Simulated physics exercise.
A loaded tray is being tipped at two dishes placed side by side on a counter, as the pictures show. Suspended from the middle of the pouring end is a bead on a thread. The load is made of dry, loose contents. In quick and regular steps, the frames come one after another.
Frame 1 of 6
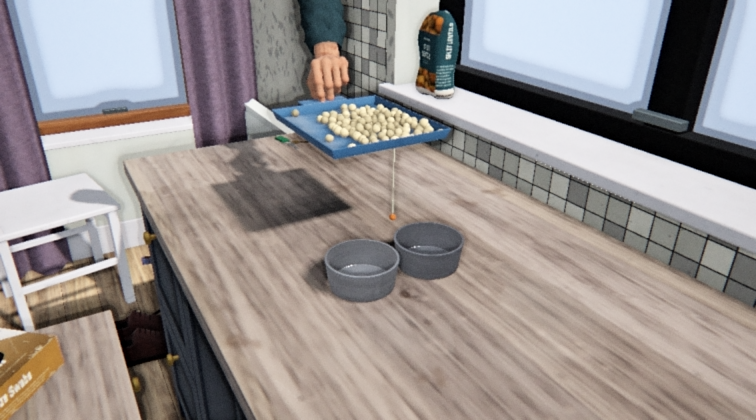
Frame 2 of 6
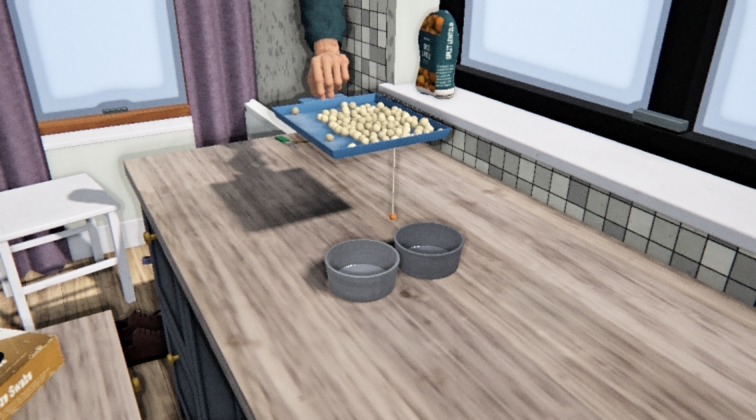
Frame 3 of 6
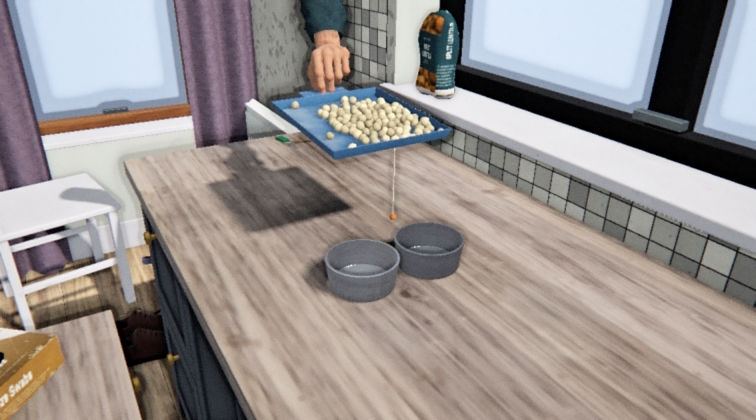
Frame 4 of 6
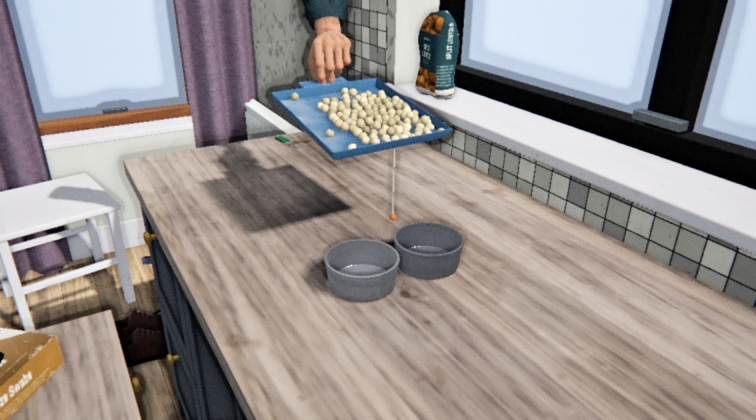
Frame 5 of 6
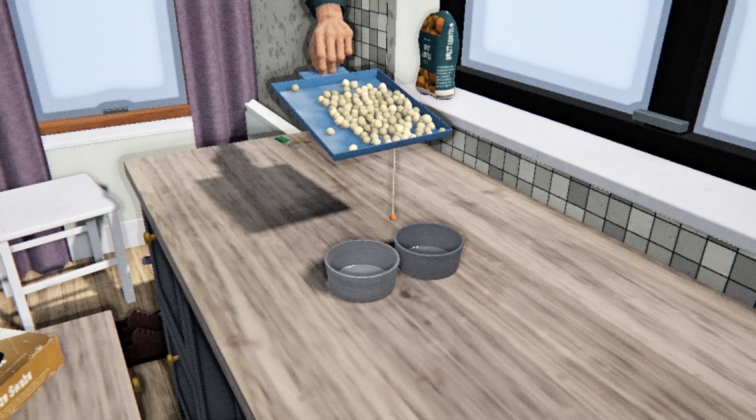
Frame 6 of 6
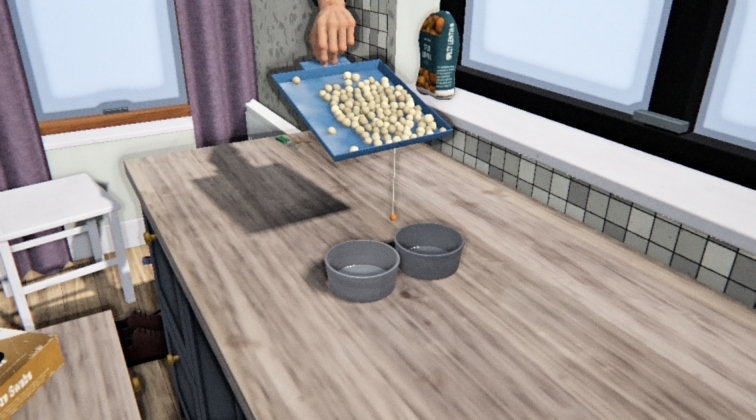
A hand in a dark teal sleeve grips the far end of a blue tray above a wood-grain kitchen counter, seen from above at an angle by a still camera. Pale round nuts cover the tray, a small orange bead hangs on a thread from its near end, and two grey dishes sit below, with a dark bag on the windowsill behind. The hand steadily raises the far end, tilting the tray toward the dishes as a few nuts shift.
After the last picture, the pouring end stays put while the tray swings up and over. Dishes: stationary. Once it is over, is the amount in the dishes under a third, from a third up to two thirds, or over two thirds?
The dishes will top two thirds of the load.
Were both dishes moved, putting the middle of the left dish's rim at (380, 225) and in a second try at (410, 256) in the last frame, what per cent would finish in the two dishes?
It comes to roughly 0 per cent in one try and roughly 60 per cent in the next.
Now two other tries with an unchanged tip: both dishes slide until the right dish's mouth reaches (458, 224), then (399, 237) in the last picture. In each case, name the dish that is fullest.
At the first place the dish on the left, at the second right.
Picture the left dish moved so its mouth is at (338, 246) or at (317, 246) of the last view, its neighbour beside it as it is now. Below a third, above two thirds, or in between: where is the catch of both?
Try 1 - between a third and two thirds; try 2 - under a third.
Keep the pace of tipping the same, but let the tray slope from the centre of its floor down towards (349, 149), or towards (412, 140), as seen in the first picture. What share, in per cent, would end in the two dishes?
In order: About 40, then 40 percent.
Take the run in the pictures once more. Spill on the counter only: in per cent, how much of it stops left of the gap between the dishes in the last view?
Reading: Around 40 %.
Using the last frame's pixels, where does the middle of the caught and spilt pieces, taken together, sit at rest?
About pixel (400, 266).
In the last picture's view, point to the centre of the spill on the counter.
Around (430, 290).
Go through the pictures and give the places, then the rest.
Corners of the pouring end (334, 149) and (446, 128), level; middle of the load (377, 126), macadamia nuts; left dish (380, 285); right dish (449, 263); bead on its thread (392, 217), in the first frame.
Corners of the pouring end (335, 149) and (446, 128), level; middle of the load (377, 125), in the second frame.
Corners of the pouring end (335, 149) and (447, 128), tipped barely, level across its low end; middle of the load (378, 122), in the third frame.
Corners of the pouring end (335, 150) and (447, 128), tipped a little, level across its low end; middle of the load (378, 119), in the fourth frame.
Corners of the pouring end (335, 152) and (448, 128), tipped a little, level across its low end; middle of the load (378, 115), in the fifth frame.
Corners of the pouring end (336, 153) and (448, 128), tipped clearly, level across its low end; middle of the load (379, 112), just a few on the move; left dish (381, 286); right dish (449, 264), in the sixth frame.
Just after the last frame, tray tipped steeply; almost all on the tray; just a few in the left dish; just a few in the right dish; just a few in the air.
A moment on, tray tipped right over; about a tenth on the tray; roughly a third in the left dish; roughly a third in the right dish; about a tenth outside both; roughly a quarter in the air.
Further on, tray tipped past a quarter turn; roughly half in the left dish; roughly half in the right dish; about a tenth outside both; just a few in the air.
When it is over, tray tipped past a quarter turn; roughly half in the left dish; roughly half in the right dish; about a tenth outside both; just a few in the air.
